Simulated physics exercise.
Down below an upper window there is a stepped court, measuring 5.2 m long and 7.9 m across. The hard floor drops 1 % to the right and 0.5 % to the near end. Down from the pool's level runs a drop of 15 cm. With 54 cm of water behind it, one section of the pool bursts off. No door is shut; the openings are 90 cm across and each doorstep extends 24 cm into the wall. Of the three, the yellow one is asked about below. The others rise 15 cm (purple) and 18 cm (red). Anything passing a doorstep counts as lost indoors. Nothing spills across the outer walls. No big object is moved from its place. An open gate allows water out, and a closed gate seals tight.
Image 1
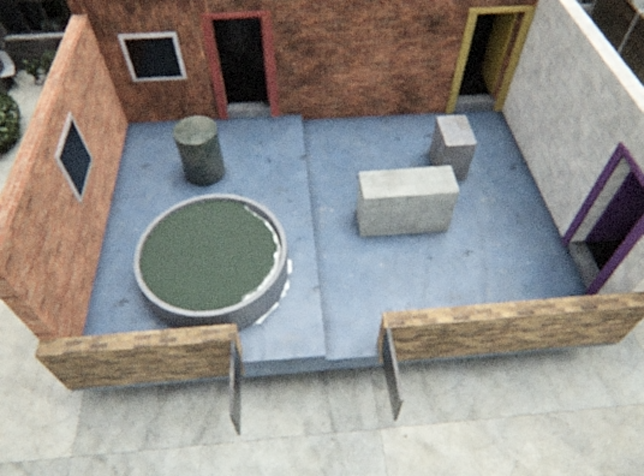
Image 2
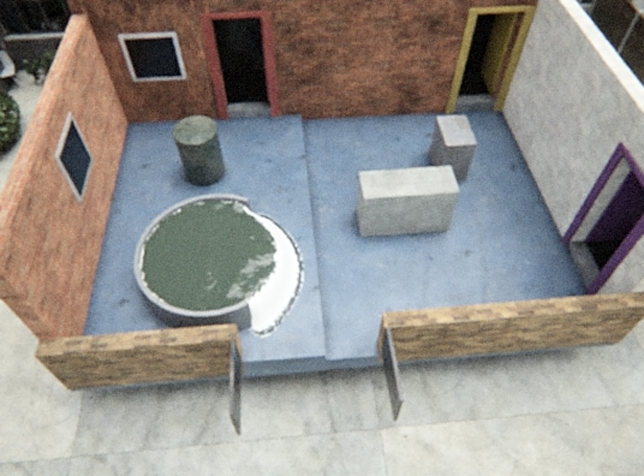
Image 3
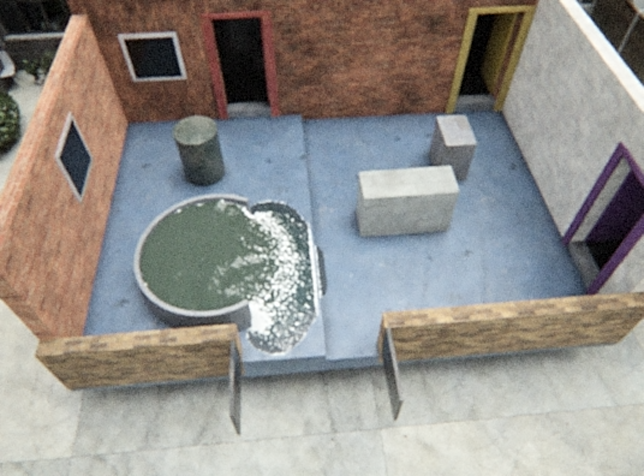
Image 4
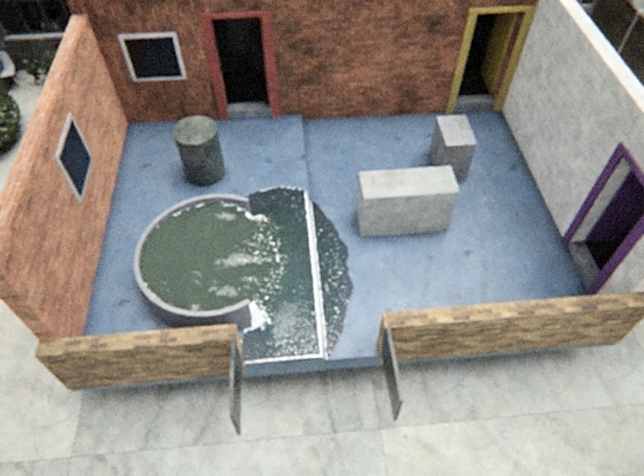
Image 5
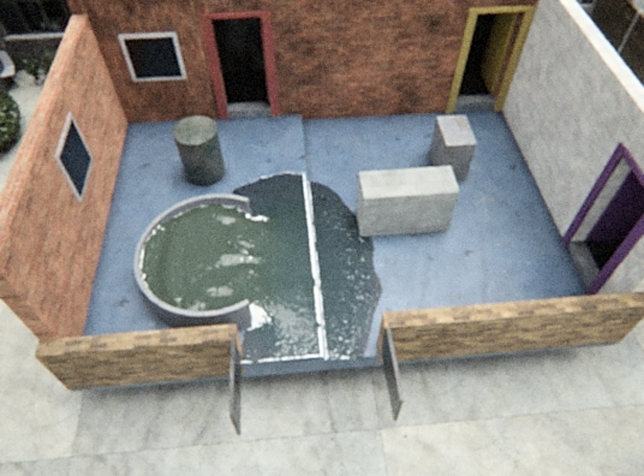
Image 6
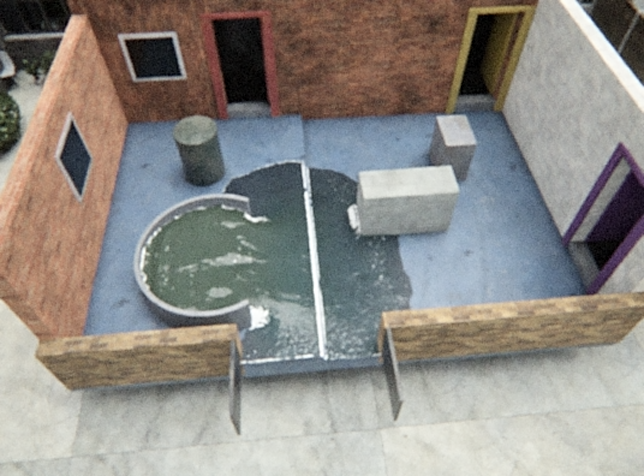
A small walled court with a blue floor, seen from above and in front by a still camera, has brick walls at the left and back and a pale wall at the right. A round pool of dark green water sits at left near a green drum, with pale blocks right of centre and red, yellow and purple doorways. The pool's right side opens and water pours out, foaming, then spreads rightward over the step, around the larger block.
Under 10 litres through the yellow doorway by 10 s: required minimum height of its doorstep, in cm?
Roughly 11 cm.
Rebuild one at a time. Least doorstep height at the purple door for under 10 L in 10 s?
Purple: 28 cm.
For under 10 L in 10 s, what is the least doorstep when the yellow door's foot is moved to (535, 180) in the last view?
Roughly 10.5 cm, give or take.
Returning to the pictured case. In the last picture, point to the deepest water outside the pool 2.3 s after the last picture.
About (594, 323).
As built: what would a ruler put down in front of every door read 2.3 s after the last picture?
Lab note, cm: Yellow 6; purple 30; red 1.
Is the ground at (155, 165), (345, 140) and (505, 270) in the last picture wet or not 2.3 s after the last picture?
Well, in sequence they're bone-dry, soaked and soaked.
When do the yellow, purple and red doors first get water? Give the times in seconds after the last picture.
Arrival times - yellow: 1.6 s; purple: 1.6 s; red: 2.2 s.
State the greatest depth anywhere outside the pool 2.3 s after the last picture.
Max depth: Around 34 cm.
Then, 0.7 s after the last picture water covers 40 % of the floor, deepest (28 cm) near (357, 229); it has not reached the yellow door.
Then, 2.3 s after the last picture water covers 55 % of the floor, deepest (34 cm) near (594, 323); 6 cm at the yellow door, 0 litres in over its 24 cm doorstep.
Then, 9.3 s after the last picture water covers 60 % of the floor, deepest (11 cm) near (366, 170); 7 cm at the yellow door, 0 litres in over its 24 cm doorstep.
At the yellow door as built, the water peaked near 16 cm, 4.9 s after the last picture.
Run again over the same 10 s with other heights there, 13 litres in over 10 cm, 6 litres over 12 cm. The limit of 10 litres is kept from about 11 cm up.
